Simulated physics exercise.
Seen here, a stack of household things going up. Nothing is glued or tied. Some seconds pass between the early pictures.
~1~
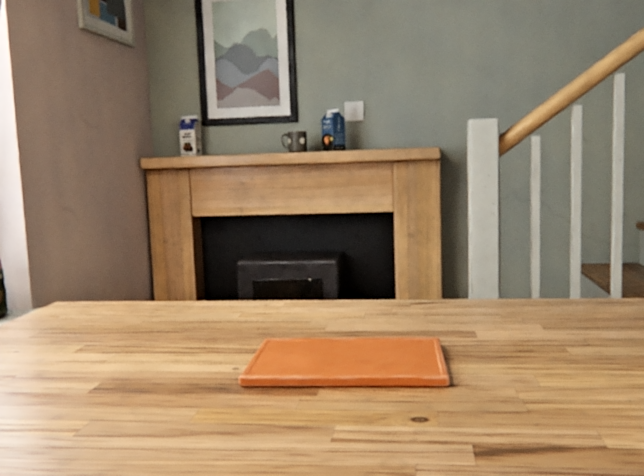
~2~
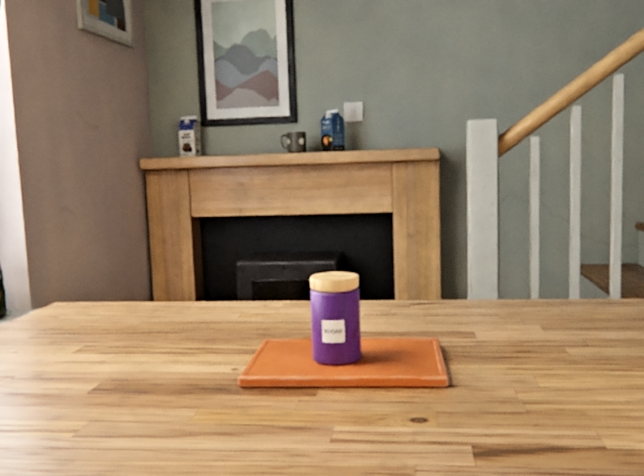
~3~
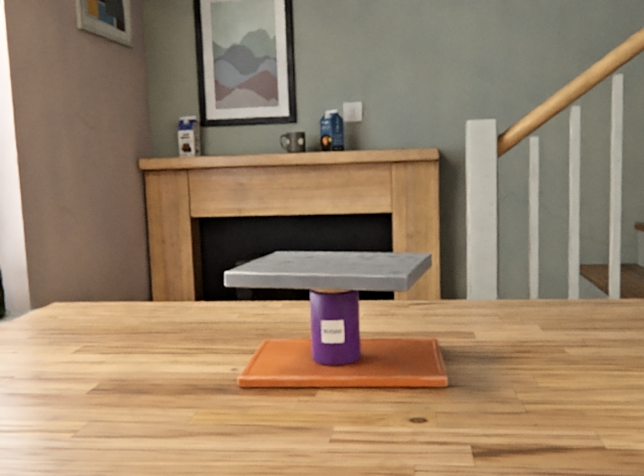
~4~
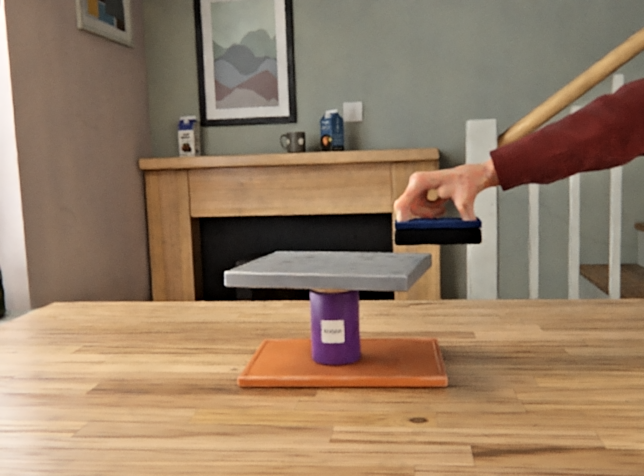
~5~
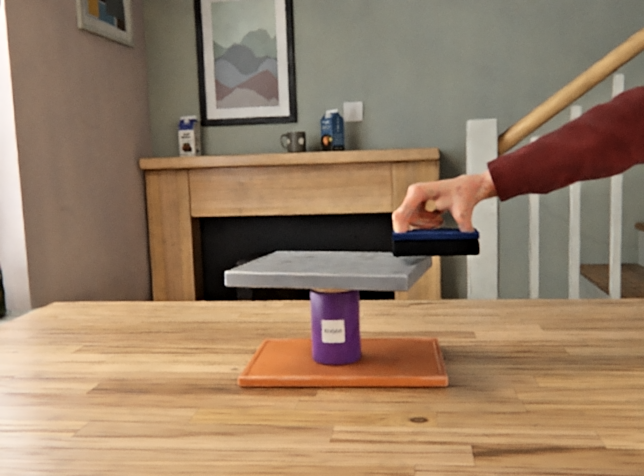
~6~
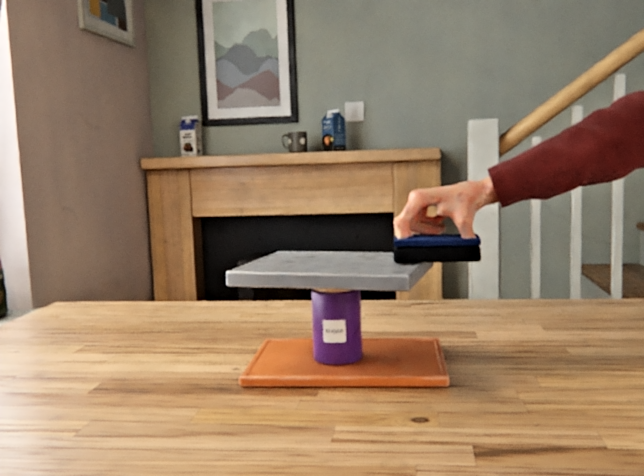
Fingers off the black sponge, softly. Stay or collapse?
Outcome: The pile loses its balance.
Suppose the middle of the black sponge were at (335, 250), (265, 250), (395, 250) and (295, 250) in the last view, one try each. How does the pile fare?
First, it keeps its balance; second, it keeps its balance; third, it keeps its balance; fourth, it keeps its balance.
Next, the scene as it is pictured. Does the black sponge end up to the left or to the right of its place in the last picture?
To the right.
Then, 0.30 s later than the last frame, black sponge now fallen.
Then, 0.50 s later than the last frame, nothing new.
Then, 1.30 s later than the last frame, black sponge resting near (510, 352).
When it is over, fallen, black sponge; the other 3 as before. End places, in pixels of the last picture, black sponge near (510, 352). The pile comes apart.
